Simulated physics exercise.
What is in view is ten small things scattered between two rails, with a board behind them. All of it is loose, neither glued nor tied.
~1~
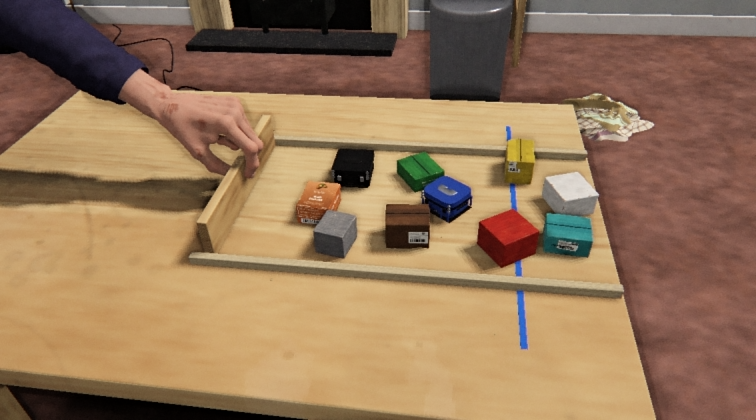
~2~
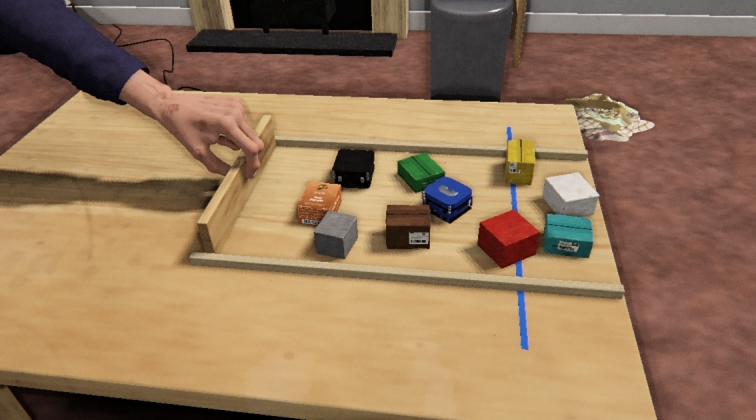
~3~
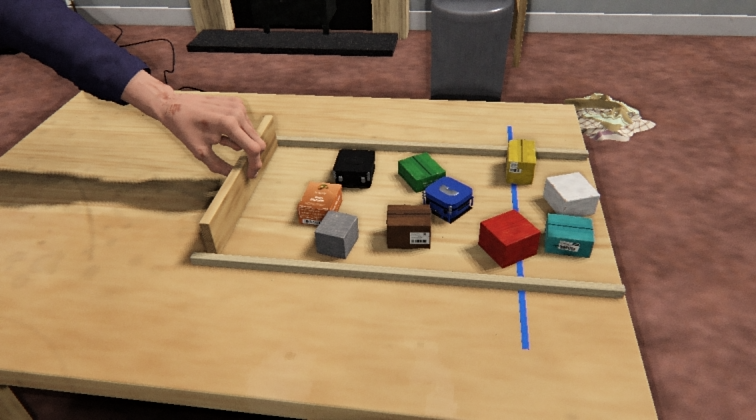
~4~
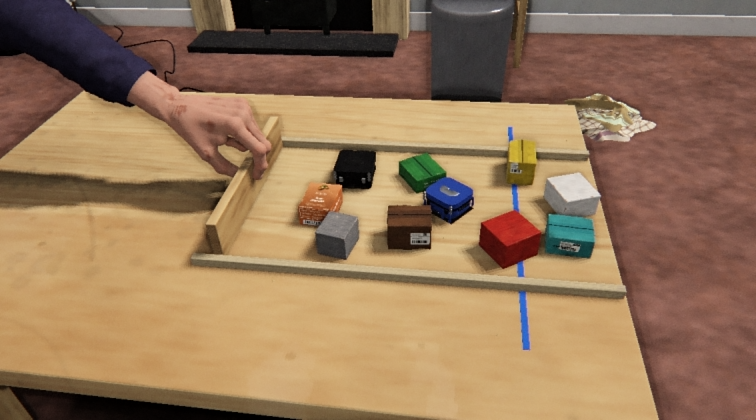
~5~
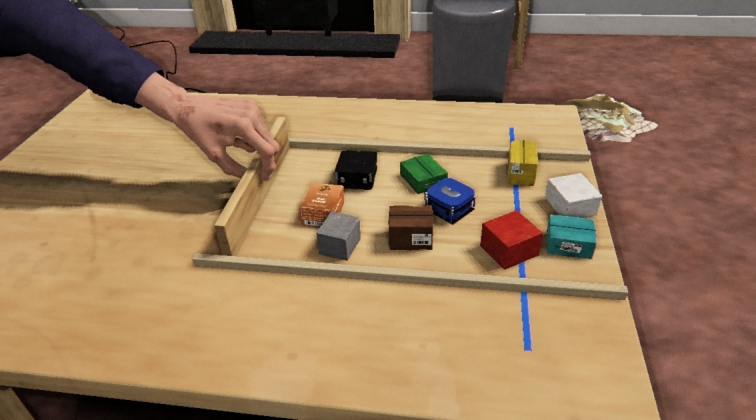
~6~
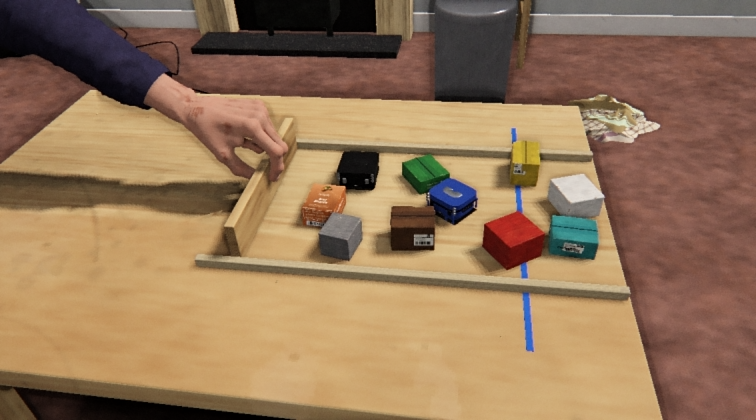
A hand at the left, in a dark blue sleeve, grips an upright wooden board and, after barely moving at first, slides it slightly rightward across a pale wooden table viewed from above at an angle. Between two rails sit ten loose boxes: orange, grey, black, brown, green and blue nearer the board, with red, yellow, white and turquoise around a blue tape line. The boxes keep their arrangement, a gap remains before the board, and the view barely shifts.
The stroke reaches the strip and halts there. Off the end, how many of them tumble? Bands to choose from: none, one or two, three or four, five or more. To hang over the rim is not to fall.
Final answer: Three or four.
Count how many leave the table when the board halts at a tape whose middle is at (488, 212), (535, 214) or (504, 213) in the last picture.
Tallies in the order asked: 1, 4, 1.
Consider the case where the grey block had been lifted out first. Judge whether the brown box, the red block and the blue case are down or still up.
So: The brown box does not drop, the red block does not drop, the blue case does not drop.
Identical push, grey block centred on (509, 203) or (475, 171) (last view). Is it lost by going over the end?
Place by place, it falls; tumbles off.
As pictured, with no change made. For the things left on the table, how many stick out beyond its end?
That comes to 0 of them.
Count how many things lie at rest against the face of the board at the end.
The count in contact is 3.
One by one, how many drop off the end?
Count = 4.
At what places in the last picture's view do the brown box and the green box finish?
In the last picture the first middle sits at (586, 241) and the other at (575, 183).
Soon after, none off yet; white block at rest near (575, 197); turquoise box at rest near (573, 237); yellow box at rest near (524, 163).
Then, none off yet; white block at rest near (575, 197); turquoise box moving near (584, 236); yellow box at rest near (525, 163).
At rest, the number that fall off is three or four; fallen, red block, yellow box, turquoise box and white block.
